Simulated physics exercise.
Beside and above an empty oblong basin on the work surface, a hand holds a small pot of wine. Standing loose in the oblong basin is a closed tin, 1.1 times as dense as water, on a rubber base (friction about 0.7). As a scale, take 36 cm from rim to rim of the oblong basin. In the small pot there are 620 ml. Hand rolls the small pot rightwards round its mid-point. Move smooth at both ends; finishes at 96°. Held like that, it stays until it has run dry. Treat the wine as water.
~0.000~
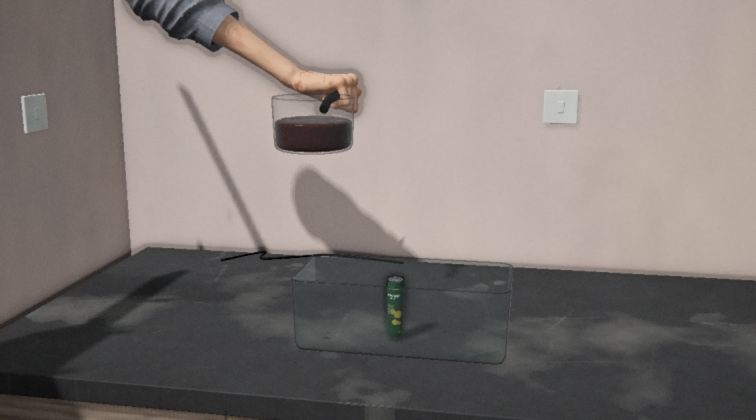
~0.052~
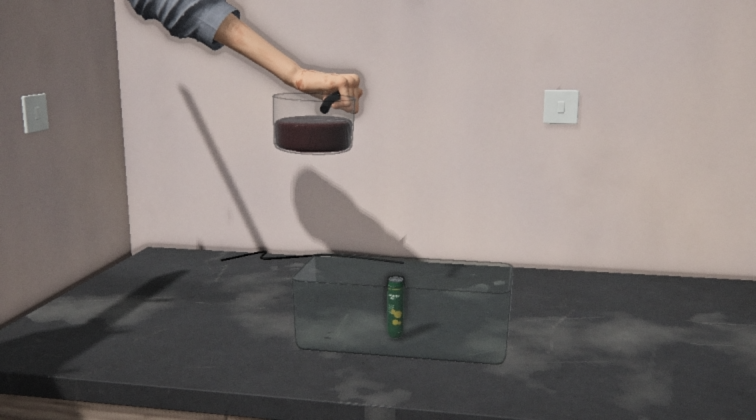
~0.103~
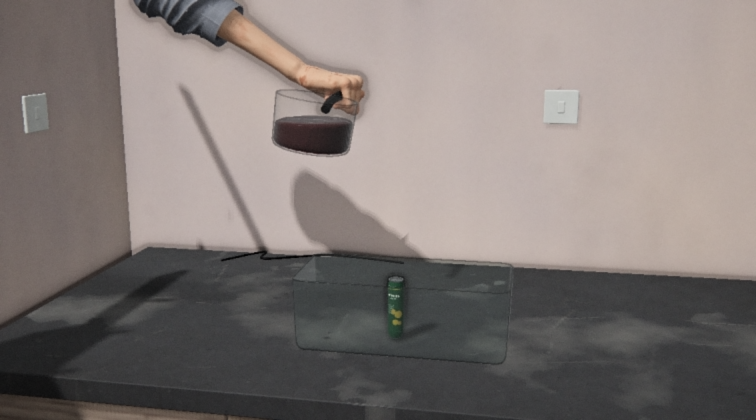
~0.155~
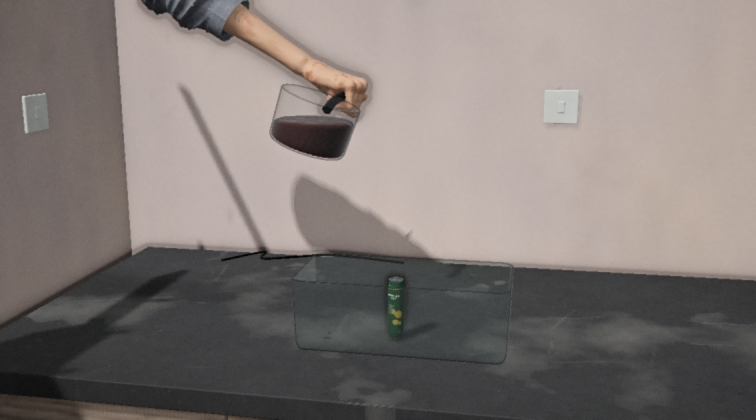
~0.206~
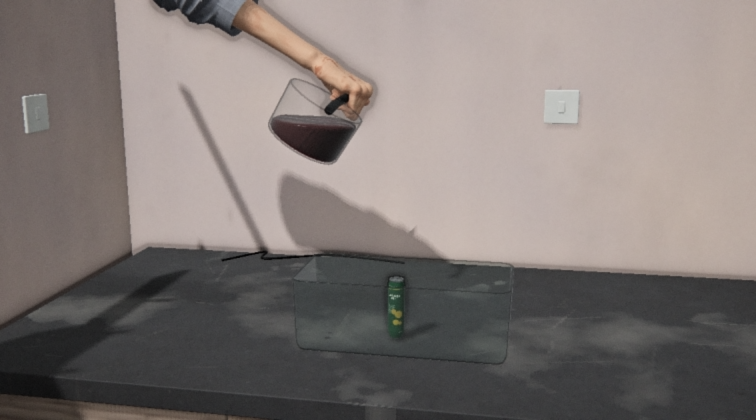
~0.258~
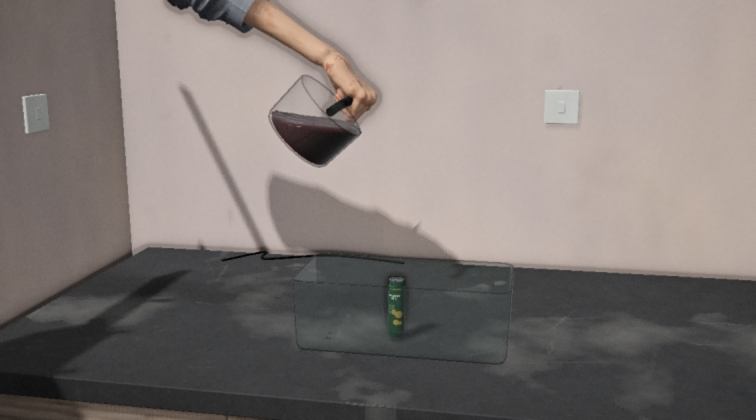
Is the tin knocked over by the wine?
No.
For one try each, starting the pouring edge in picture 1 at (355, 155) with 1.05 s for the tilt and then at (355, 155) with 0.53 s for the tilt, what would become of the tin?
Try 1: Tipped over; try 2: Tipped over.
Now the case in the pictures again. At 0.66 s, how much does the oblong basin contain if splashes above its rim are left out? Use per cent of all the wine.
The fraction sits near 60 in a hundred.
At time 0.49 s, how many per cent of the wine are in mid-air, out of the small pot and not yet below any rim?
Around 56 percent.
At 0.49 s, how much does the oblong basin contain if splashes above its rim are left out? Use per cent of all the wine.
About 3%.
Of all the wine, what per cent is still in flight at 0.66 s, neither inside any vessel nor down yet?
In-air share: About 24 %.
After 0.49 s the tilt is 95° and 41 per cent is still to pour; the tin stands where it began.
After 0.66 s the tilt is 96° and 17 per cent is still to pour; the tin stands where it began.
After 0.84 s the tilt is 96° and 6 per cent is still to pour; the tin stands where it began.
After 1.03 s the tilt is 96° and 2 per cent is still to pour; the tin stands where it began.
In the end the tin stands where it began.
